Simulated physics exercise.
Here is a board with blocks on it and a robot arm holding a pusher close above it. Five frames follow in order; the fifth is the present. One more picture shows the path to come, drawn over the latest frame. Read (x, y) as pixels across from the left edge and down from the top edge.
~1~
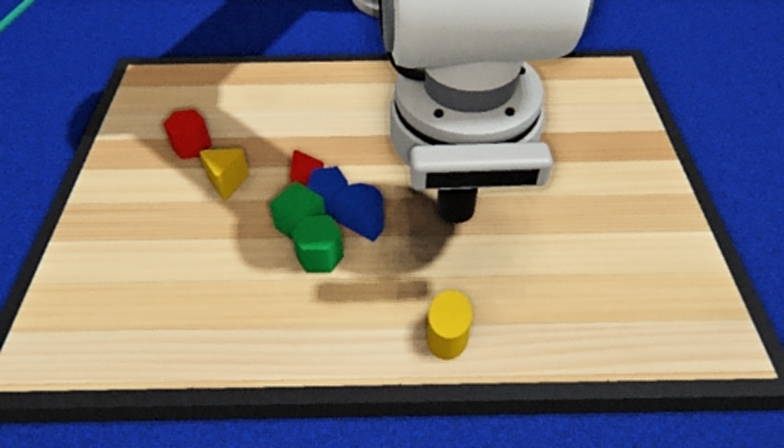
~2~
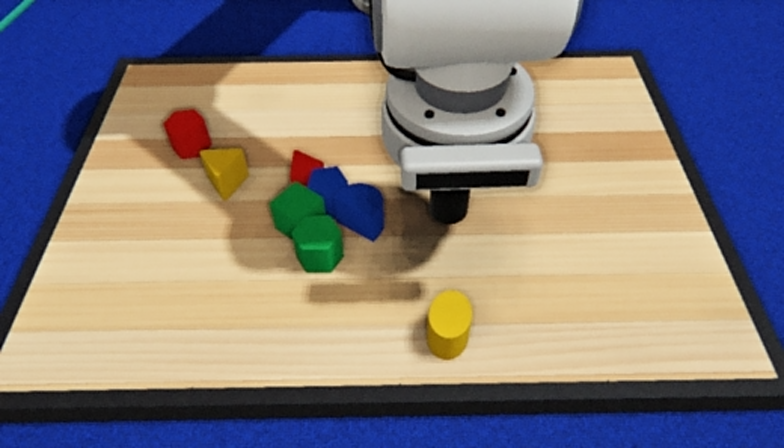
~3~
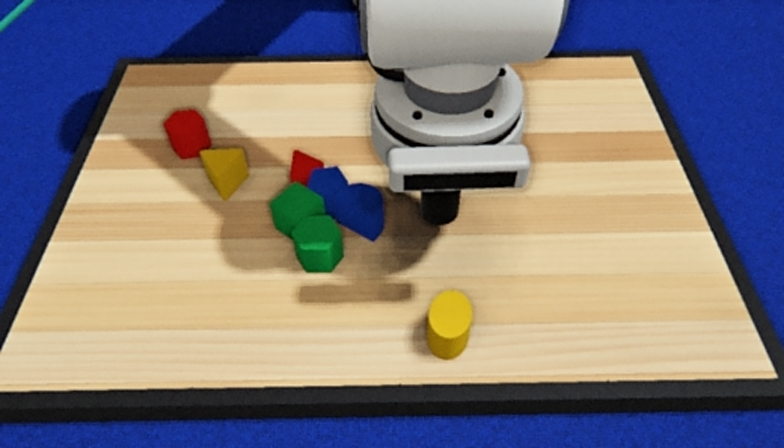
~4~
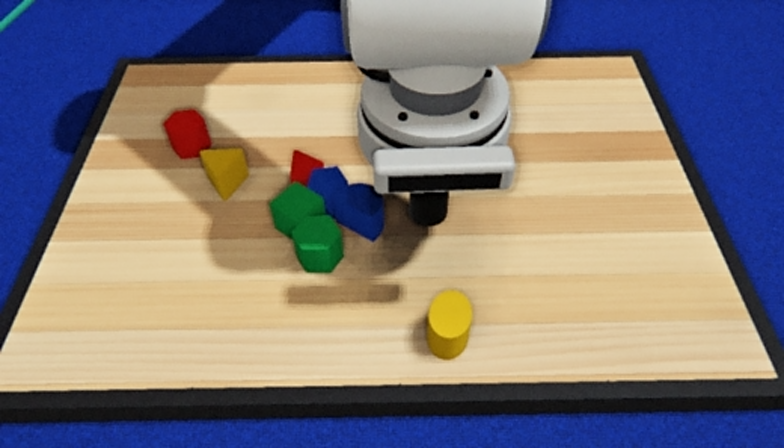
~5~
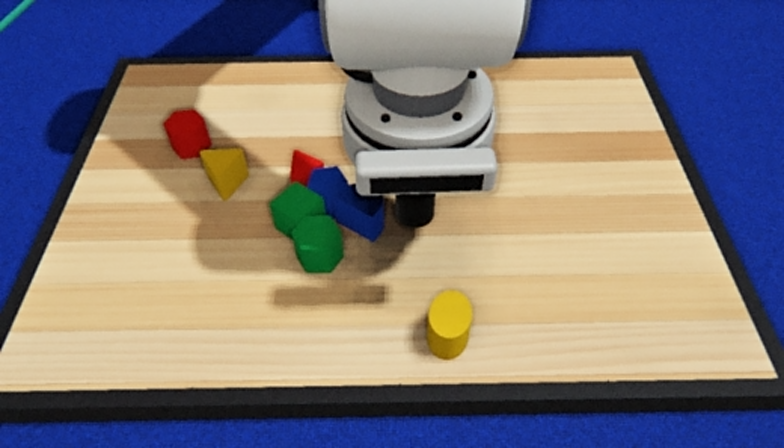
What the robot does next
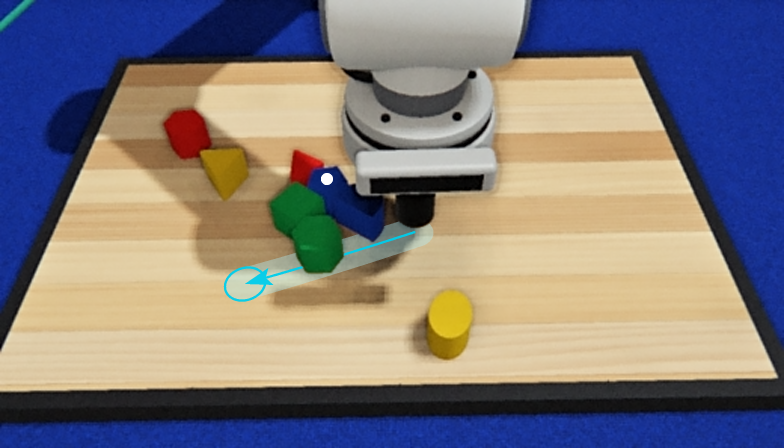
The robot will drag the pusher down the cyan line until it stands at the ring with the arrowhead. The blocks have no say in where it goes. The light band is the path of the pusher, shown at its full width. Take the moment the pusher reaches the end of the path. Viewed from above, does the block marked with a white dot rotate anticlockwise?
Answer: No.
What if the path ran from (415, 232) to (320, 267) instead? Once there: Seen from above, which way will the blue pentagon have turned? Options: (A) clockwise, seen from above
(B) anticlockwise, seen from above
A (clockwise, seen from above)
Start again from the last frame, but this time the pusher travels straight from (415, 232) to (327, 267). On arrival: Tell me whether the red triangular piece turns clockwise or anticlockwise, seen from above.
It spins against the clock.
Drawn move, from (415, 232) directly to (245, 284); the dot is on the blue pentagon.
What follows on the original path. One third of the way, pusher (358, 232); green square (290, 200); red triangular piece (298, 155), turned 25° anticlockwise; green hexagon (312, 232); blue pentagon (318, 171), turned 20° clockwise; blue D-shaped block (335, 198), turned 30° clockwise.
Two thirds of the way, pusher (299, 249); green square (285, 199); red triangular piece (297, 154), turned 25° anticlockwise; green hexagon (252, 244); blue pentagon (319, 168), turned 25° clockwise; blue D-shaped block (327, 200), turned 55° clockwise.
At the end, pusher (239, 266); yellow triangular piece still; green square (285, 199); red triangular piece (297, 154), turned 25° anticlockwise; green hexagon (201, 246), turned 55° clockwise; blue pentagon (319, 168), turned 25° clockwise; blue D-shaped block (327, 200), turned 55° clockwise.
